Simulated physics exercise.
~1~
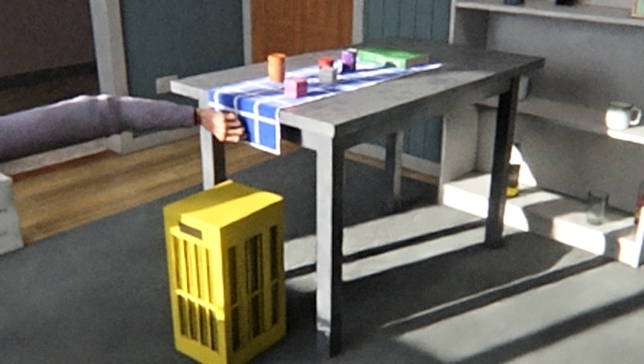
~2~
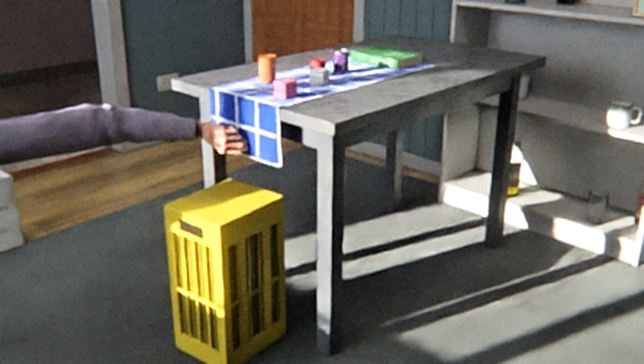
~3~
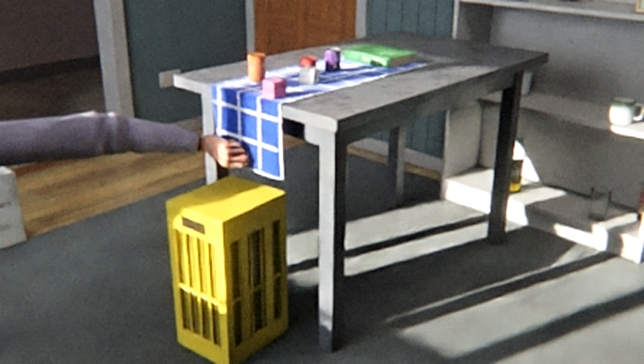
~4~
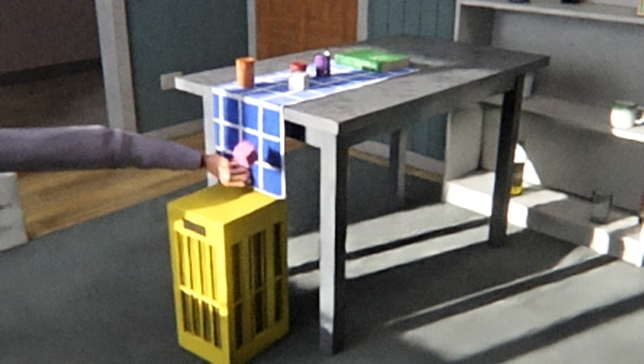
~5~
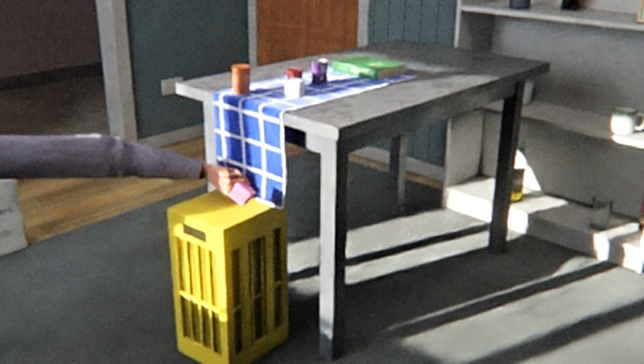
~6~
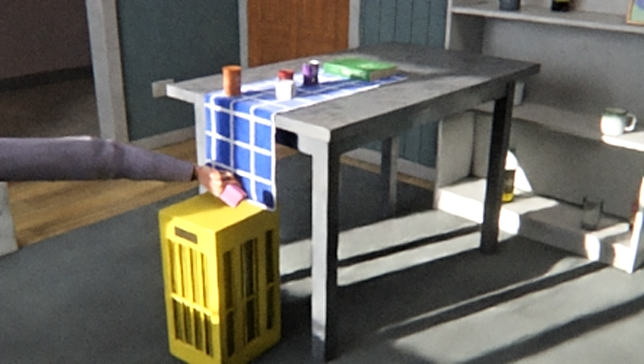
At a gray table, a hand pulls a blue runner down and only the pink cube falls.
